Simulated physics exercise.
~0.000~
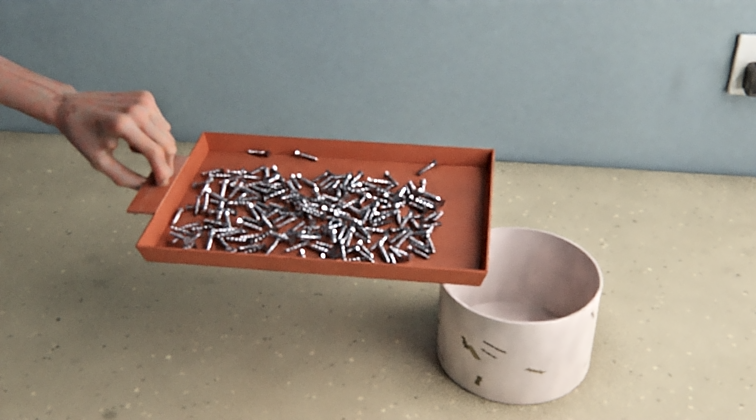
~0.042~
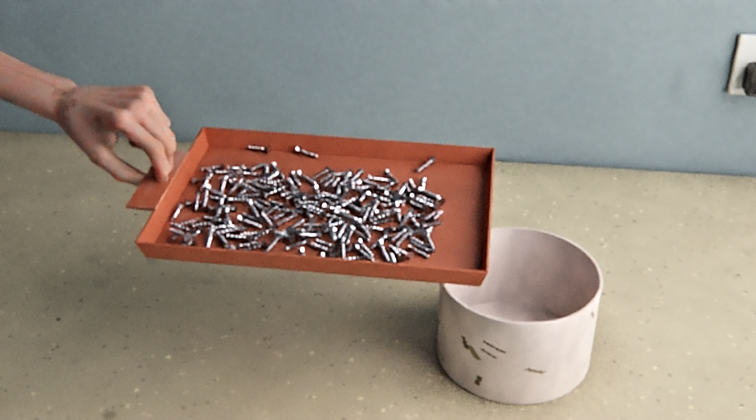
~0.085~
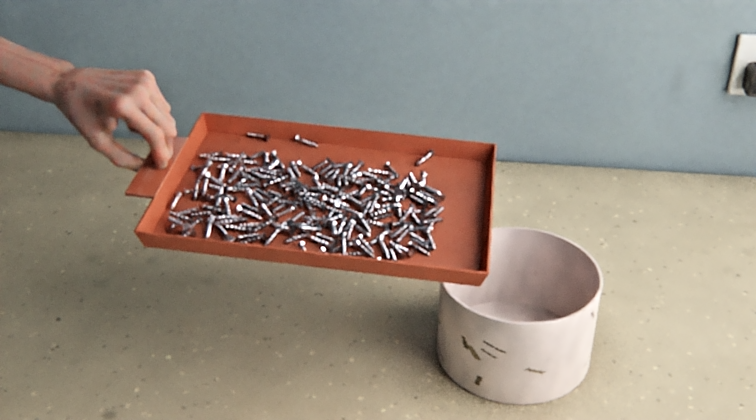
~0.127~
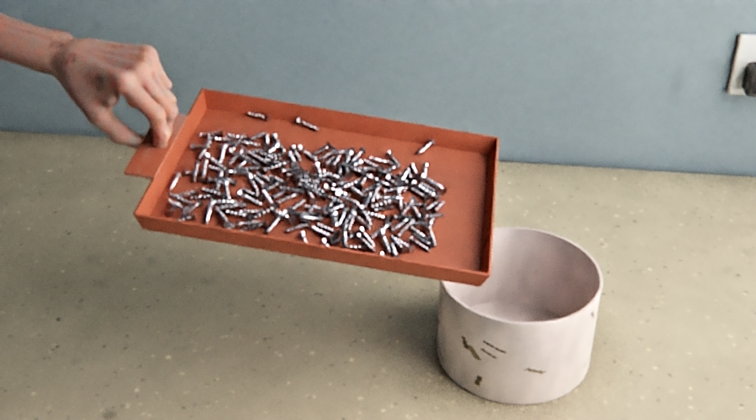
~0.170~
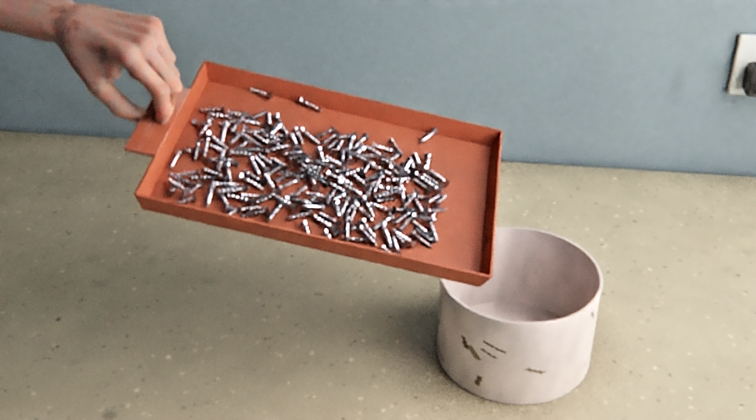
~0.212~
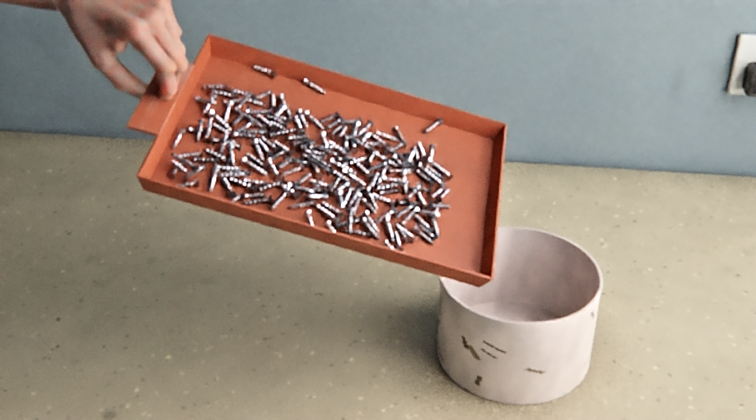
A hand raises the left end of an orange tray of screws beside a pot.
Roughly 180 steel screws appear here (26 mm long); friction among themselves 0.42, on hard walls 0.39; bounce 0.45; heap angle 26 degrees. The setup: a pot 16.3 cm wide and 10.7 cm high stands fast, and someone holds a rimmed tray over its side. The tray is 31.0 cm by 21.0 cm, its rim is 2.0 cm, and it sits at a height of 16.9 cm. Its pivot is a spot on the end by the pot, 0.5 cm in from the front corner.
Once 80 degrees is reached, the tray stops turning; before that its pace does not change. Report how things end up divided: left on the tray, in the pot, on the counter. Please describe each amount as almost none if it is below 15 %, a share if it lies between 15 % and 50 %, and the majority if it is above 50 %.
At the end, left on the tray: I predict a token amount of the load; pot: I predict a token amount of the load; counter: I predict upwards of half of the load.
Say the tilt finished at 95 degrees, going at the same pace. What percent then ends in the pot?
It would be near 0 per cent.
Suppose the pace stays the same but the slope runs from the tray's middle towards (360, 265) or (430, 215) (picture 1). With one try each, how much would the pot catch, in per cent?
Near 0 and 75 percent, in that order.
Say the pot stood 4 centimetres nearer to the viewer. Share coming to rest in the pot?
It would come to roughly 15 percent.
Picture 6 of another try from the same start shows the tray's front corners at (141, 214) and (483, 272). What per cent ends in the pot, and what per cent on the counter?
In the pot: 0 per cent; on the counter: 100 per cent.
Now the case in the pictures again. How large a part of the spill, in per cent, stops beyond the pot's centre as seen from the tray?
About 90 per cent.
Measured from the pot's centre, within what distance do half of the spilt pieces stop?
Some 18 cm, give or take.
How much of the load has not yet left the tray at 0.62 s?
Some 95 per cent of the load.
Then, at 0.46 s, tilt 50 degrees; the tray holds 100 %, the pot 0 %.
After 0.62 s, tilt 70 degrees; the tray holds 95 %, the pot 0 %.
Then, at 0.91 s, tilt 80 degrees; the tray holds 5 %, the pot 0 %.
In the end, at 2.2 s, tray 0 %, pot 0 %, counter 100 %.
